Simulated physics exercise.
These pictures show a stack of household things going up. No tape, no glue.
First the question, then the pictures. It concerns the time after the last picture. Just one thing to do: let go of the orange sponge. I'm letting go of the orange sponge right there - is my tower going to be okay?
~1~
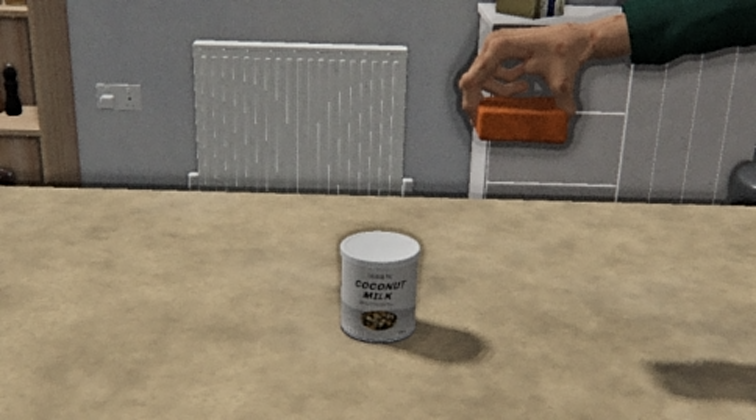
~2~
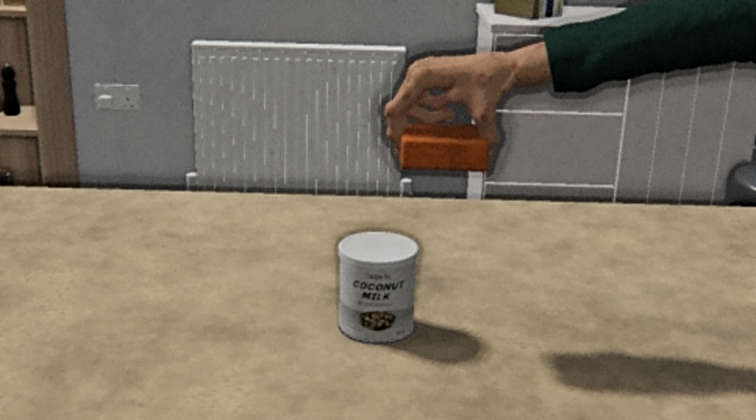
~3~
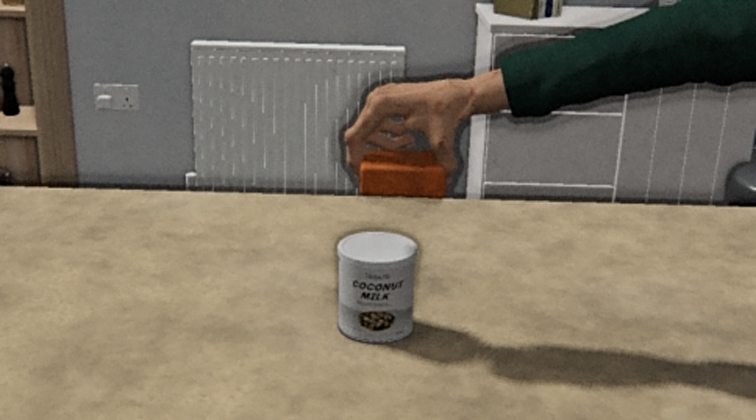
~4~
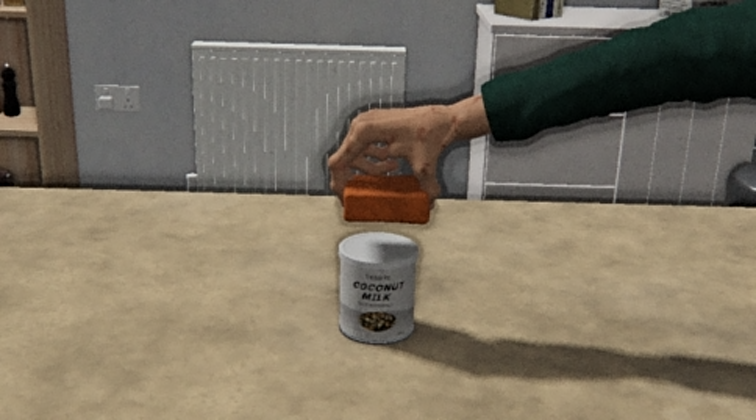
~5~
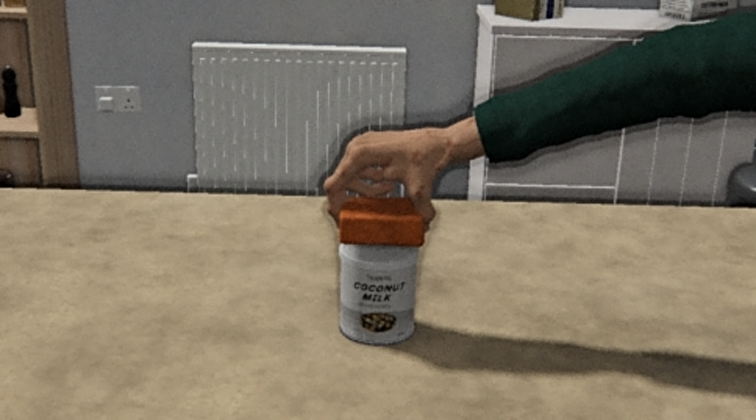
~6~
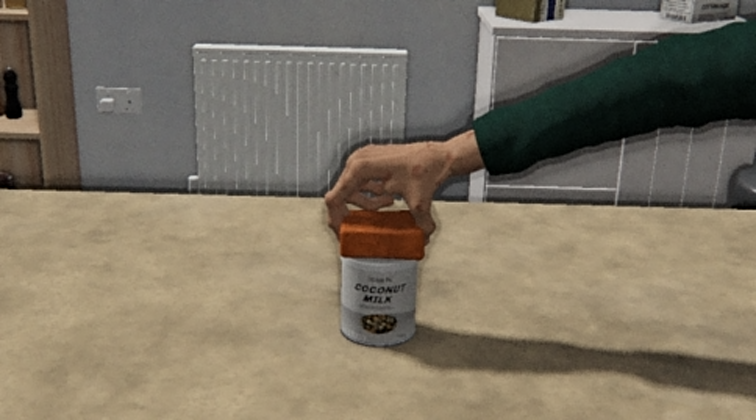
I'd say it stays put.
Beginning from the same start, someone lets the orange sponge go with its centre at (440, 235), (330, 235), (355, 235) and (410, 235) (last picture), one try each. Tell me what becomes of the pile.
Collapses; collapses; stays standing; stays standing.
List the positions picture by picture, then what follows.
The first picture shows still above its spot; orange sponge (519, 118); white pot (379, 287).
The second picture shows still above its spot; orange sponge (443, 147); white pot (377, 287).
The third picture shows still above its spot; orange sponge (403, 173); white pot (377, 287).
The fourth picture shows still above its spot; orange sponge (386, 199); white pot (378, 288).
The fifth picture shows still above its spot; orange sponge (381, 221); white pot (378, 288).
The sixth picture shows in place under the hand; orange sponge (382, 234); white pot (379, 290).
Then, 0.20 s after the last picture, nothing has stirred.
Then, 0.60 s after the last picture, orange sponge resting near (382, 234).
At rest, both in place. Seen from the same camera at the end, orange sponge near (382, 234). The pile stays up.
